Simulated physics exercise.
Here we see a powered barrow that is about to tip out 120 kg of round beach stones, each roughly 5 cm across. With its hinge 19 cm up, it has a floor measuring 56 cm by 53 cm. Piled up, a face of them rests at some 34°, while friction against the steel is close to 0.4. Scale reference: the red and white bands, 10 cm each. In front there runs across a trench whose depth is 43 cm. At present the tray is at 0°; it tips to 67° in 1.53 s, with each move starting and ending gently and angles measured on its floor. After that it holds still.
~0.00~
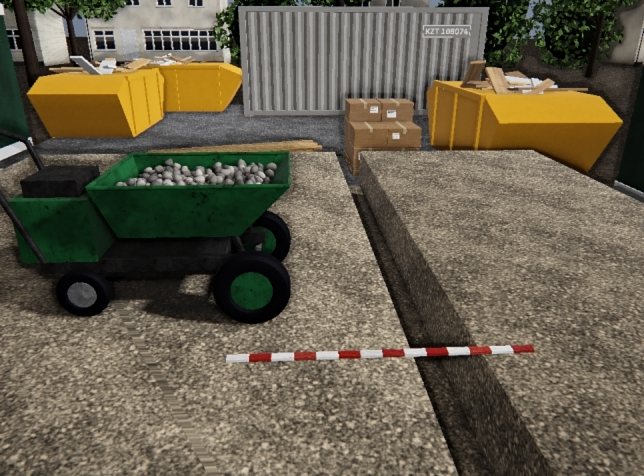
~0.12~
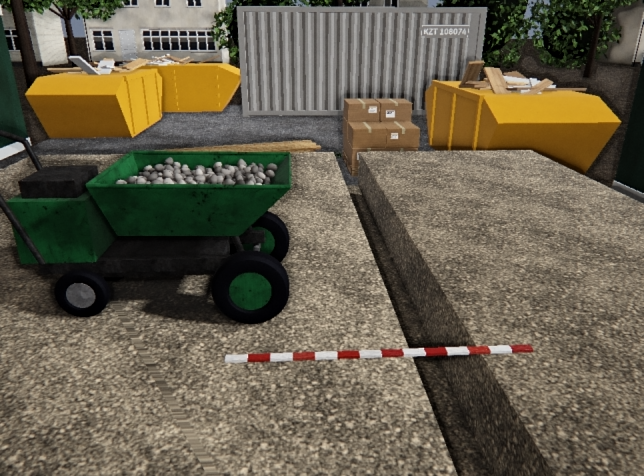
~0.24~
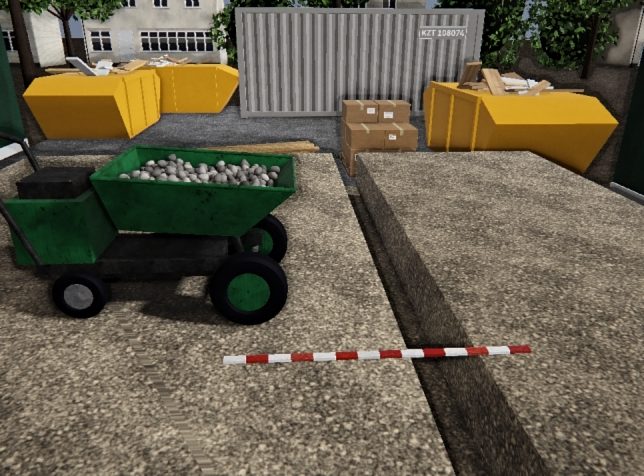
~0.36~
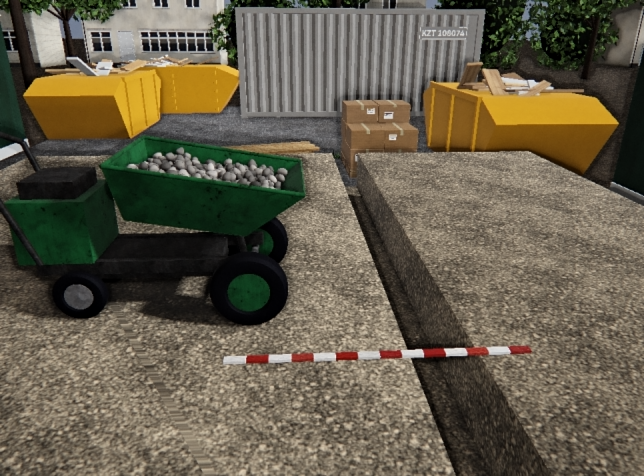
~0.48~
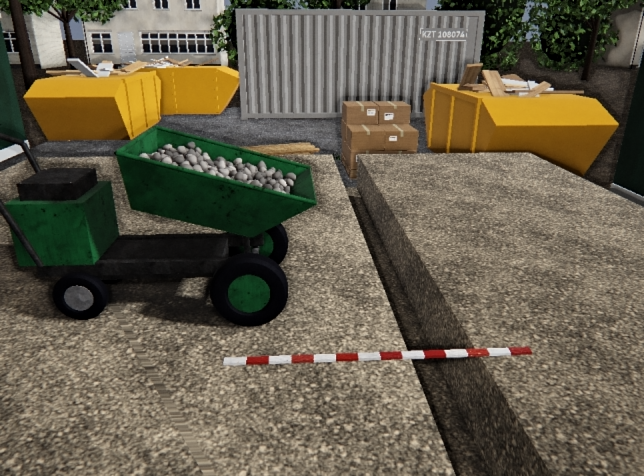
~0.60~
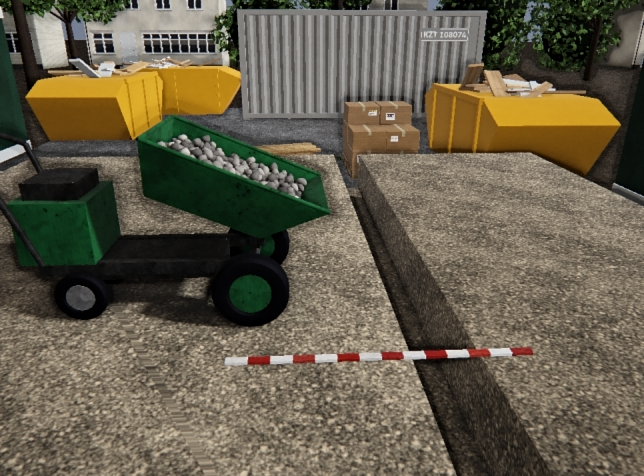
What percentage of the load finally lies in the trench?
About 92 per cent.
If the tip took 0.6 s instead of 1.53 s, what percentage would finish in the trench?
With that change, it comes to around 90 per cent.
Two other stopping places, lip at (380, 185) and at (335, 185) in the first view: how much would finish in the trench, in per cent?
From the first spot near 20, from the second near 80 per cent.
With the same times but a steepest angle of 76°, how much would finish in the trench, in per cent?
Expect roughly 80 per cent.
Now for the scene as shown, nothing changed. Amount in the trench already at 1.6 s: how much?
Roughly 50 percent of the load.
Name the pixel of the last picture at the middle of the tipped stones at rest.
(410, 342).
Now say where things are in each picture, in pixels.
The first picture shows lip at (289, 186), floor tilted 0°, highest stones at (216, 171).
The second picture shows lip at (290, 187), floor tilted 1°, highest stones at (196, 169); the stones move at 0.2 m/s on average.
In the third picture, the tray is at 4°, its lip at (295, 191); the top of the load is at (168, 167); the stones move at 0.3 m/s on average.
In the fourth picture, the tray is at 9°, its lip at (305, 196); the top of the load is at (166, 161); the stones move at 0.4 m/s on average.
The fifth picture shows lip at (316, 203), floor tilted 16°, highest stones at (169, 154); the stones move at 0.5 m/s on average.
The sixth picture shows lip at (330, 213), floor tilted 23°, highest stones at (185, 145); the stones move at 0.6 m/s on average.
After 1.1 s the floor is at 57°; 99 % in the tray, 1 % short of the trench; the foremost stones are at (368, 250).
After 1.6 s the floor is at 67°; 35 % in the tray, 15 % short of the trench, 50 % in the trench; the foremost stones are at (439, 352).
After 2.0 s the floor is at 67°; 9 % in the tray, 14 % short of the trench, 78 % in the trench; the foremost stones are at (442, 357).
After 3.9 s the floor is at 67°; 0 % in the tray, 8 % short of the trench, 92 % in the trench; the foremost stones are at (437, 344).
